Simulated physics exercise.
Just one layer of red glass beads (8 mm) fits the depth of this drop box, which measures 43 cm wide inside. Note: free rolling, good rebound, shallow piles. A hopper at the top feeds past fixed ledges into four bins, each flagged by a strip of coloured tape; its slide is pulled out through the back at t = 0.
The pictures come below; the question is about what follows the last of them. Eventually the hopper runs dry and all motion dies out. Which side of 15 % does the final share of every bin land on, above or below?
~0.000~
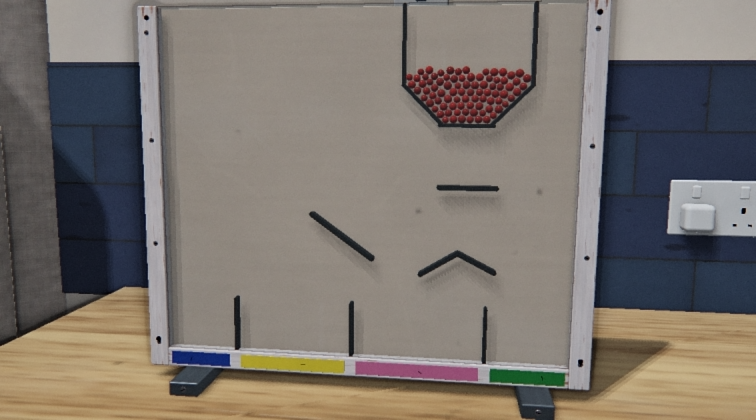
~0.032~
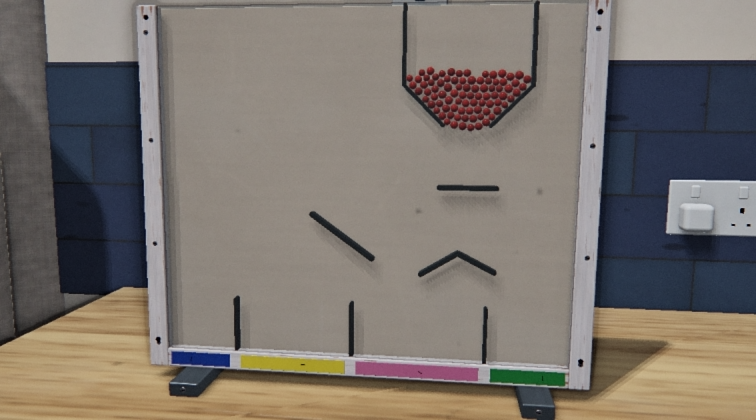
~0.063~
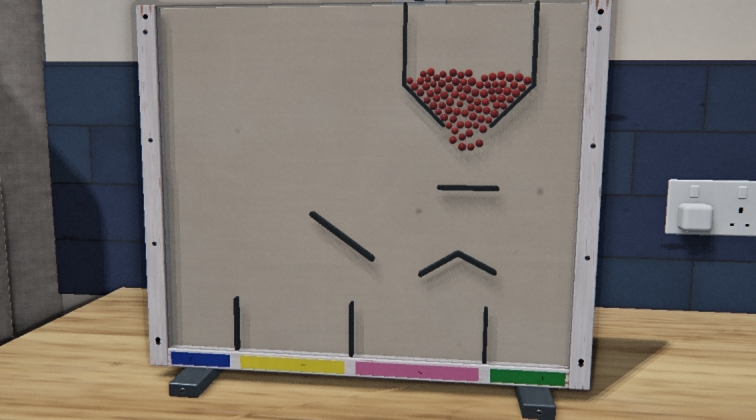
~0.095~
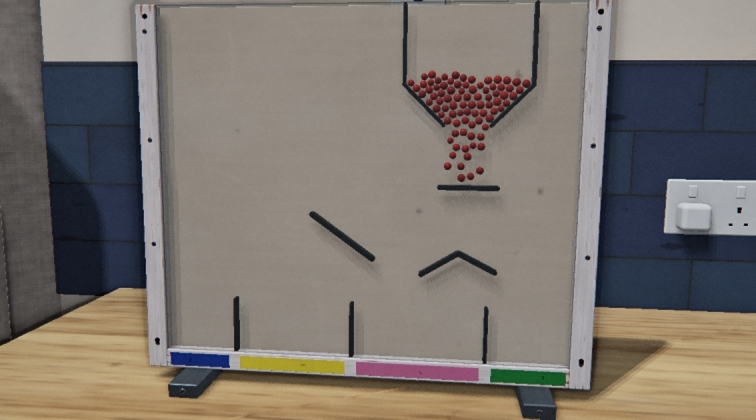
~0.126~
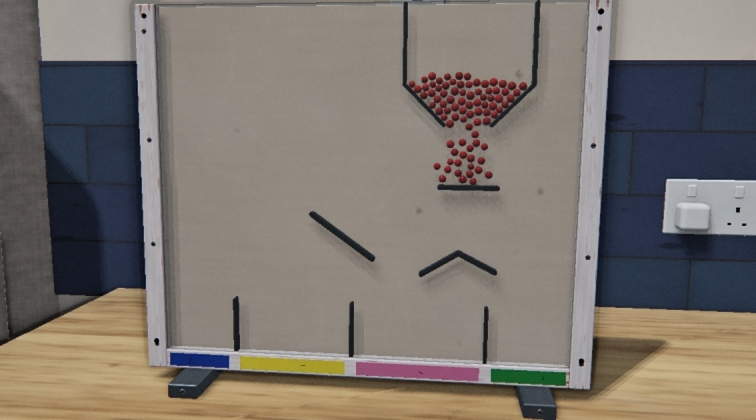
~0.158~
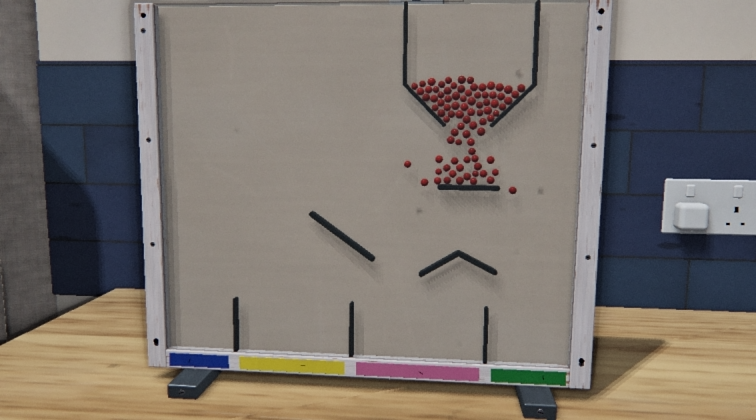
Pink above, green above, yellow below, blue below.
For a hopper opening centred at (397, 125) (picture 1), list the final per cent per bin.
Final per cent - pink bin: 95, green bin: 5, yellow bin: 0, blue bin: 0.
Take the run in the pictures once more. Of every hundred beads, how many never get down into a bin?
Some 5 per cent.
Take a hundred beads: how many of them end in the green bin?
50 %.
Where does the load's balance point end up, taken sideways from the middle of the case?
Roughly 12 centimetres to the right of the centre.
After 0.24 s, 55 % have left the hopper; down in the bins, nothing yet.
After 0.55 s, 100 % have left the hopper; down in the bins, pink 20 %, green 30 %.
All still by 1.8 s, pink 45 %, green 50 %, yellow 0 %, blue 0 %, left higher up 5 %.
